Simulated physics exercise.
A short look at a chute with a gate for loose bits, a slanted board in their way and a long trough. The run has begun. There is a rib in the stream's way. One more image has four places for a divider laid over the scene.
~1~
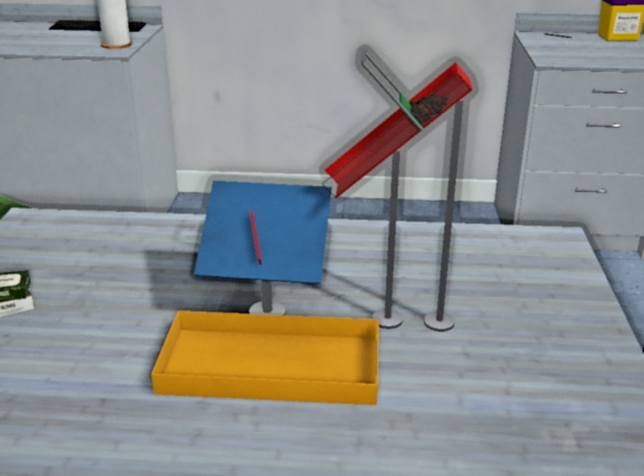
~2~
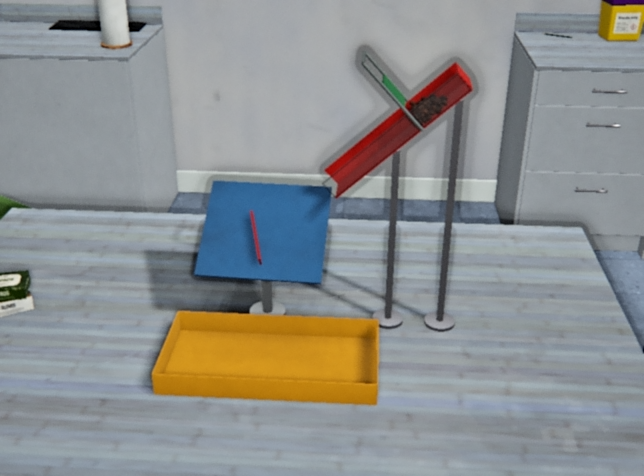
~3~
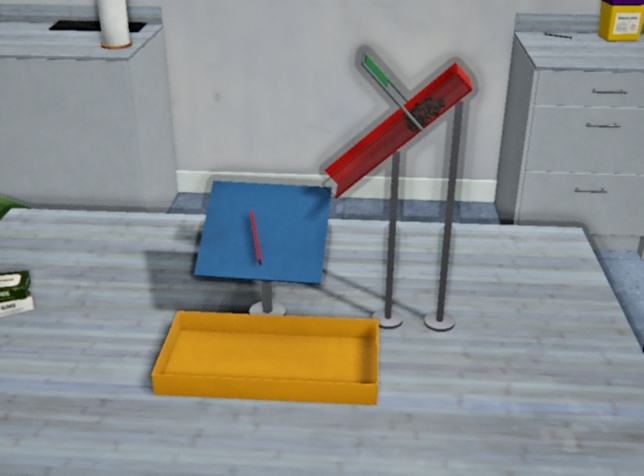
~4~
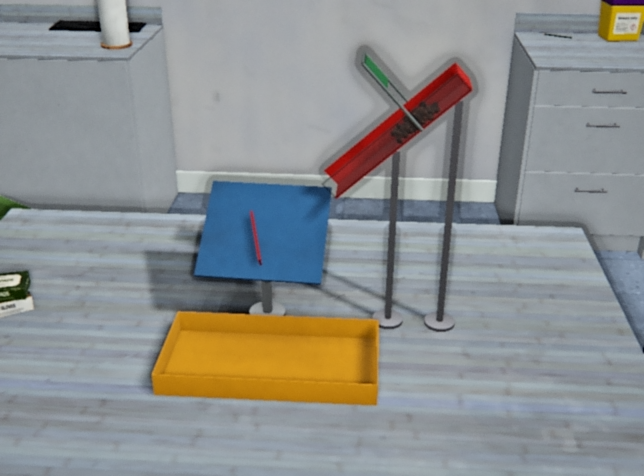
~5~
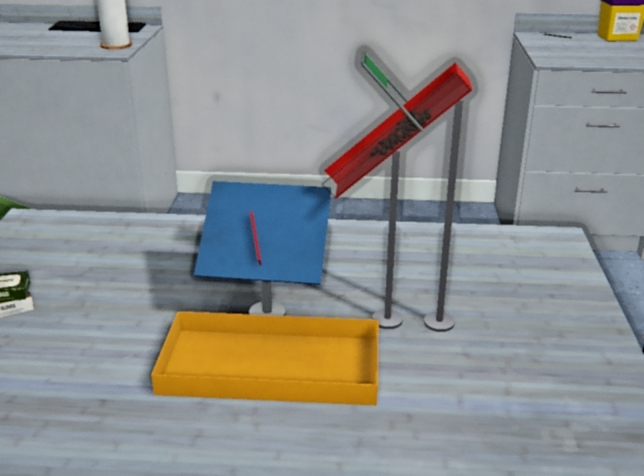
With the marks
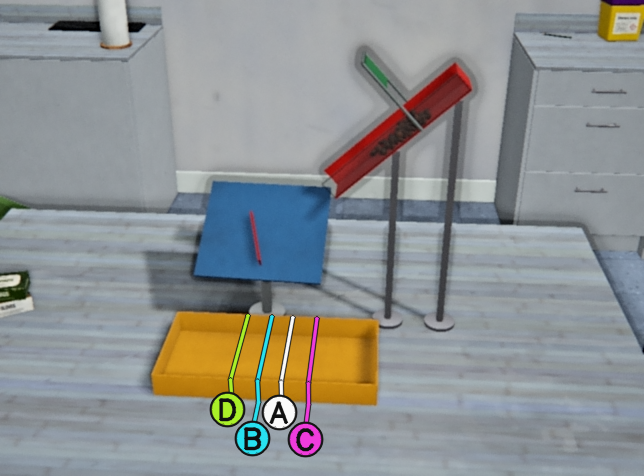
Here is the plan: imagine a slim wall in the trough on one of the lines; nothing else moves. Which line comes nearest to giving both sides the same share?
Line B does it best.
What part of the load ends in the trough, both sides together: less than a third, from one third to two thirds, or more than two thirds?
More than two thirds.
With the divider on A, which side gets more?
Left.
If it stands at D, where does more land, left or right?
Right.
On the marked copy, line A crosses the front rim at (281, 381); line B crosses the front rim at (257, 380); line C crosses the front rim at (308, 382); line D crosses the front rim at (230, 378).
With A, of what is caught, nearly all on the left of the divider, a stray few on the right.
With B, of what is caught, about half on the left of the divider, about half on the right.
With C, of what is caught, all on the left of the divider, none on the right.
With D, of what is caught, a stray few on the left of the divider, nearly all on the right.
